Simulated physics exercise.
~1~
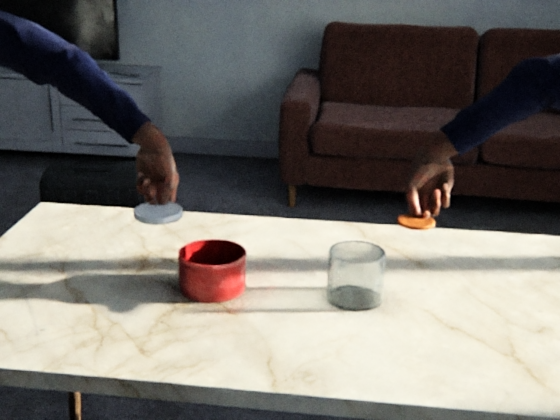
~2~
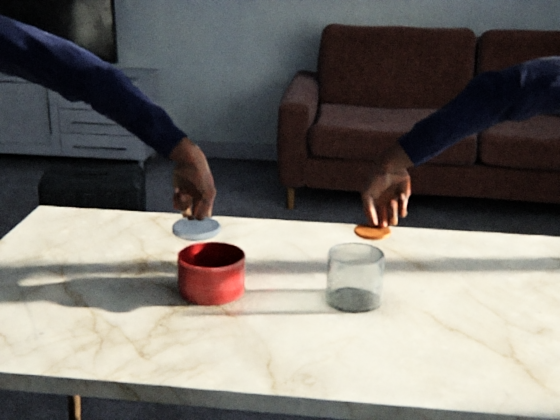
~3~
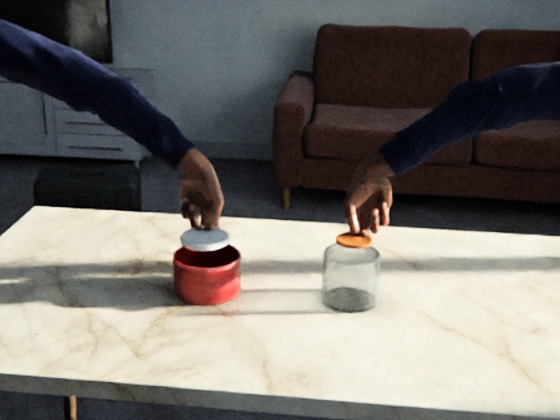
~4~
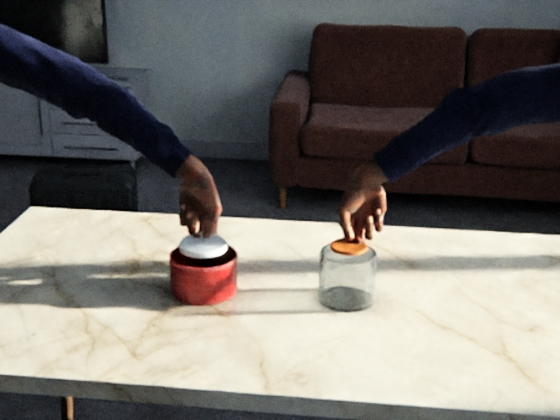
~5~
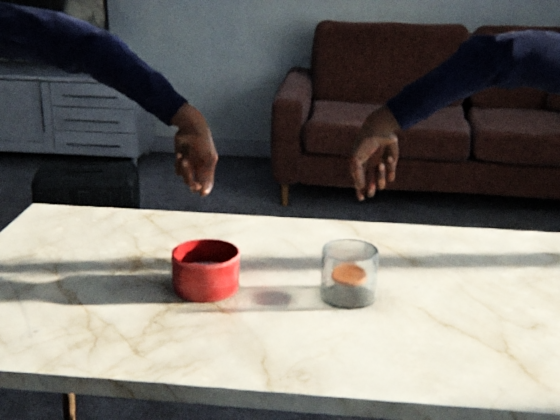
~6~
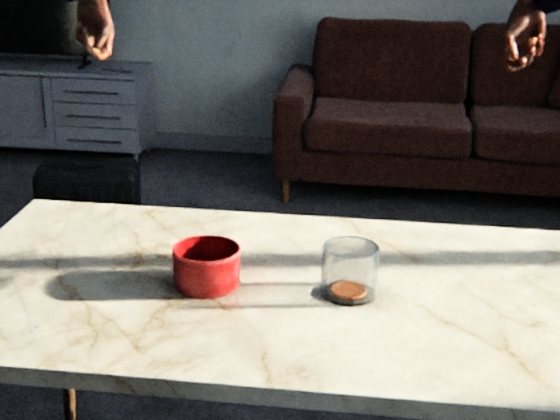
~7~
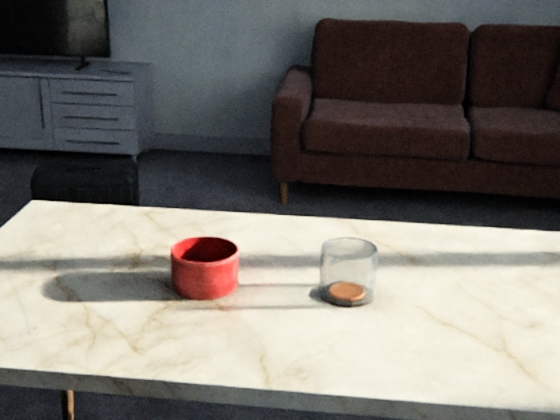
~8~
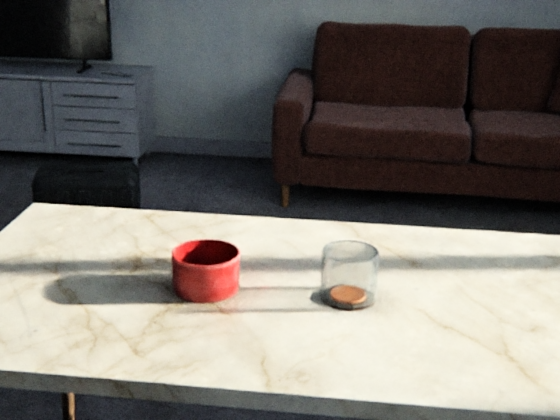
Two dark-blue-sleeved arms reach over a pale marbled table, the left hand holding a white disc and the right an orange one, above a red pot on the left and a clear glass on the right. The slightly swaying view looks down across the table towards a brown sofa and a grey cabinet. The hands bring the discs inward over the two openings and lower them to the rims. They let go and draw back out of view. The orange disc drops through and settles at the bottom of the glass, while the white one falls into the red pot, out of sight, leaving both uncovered.
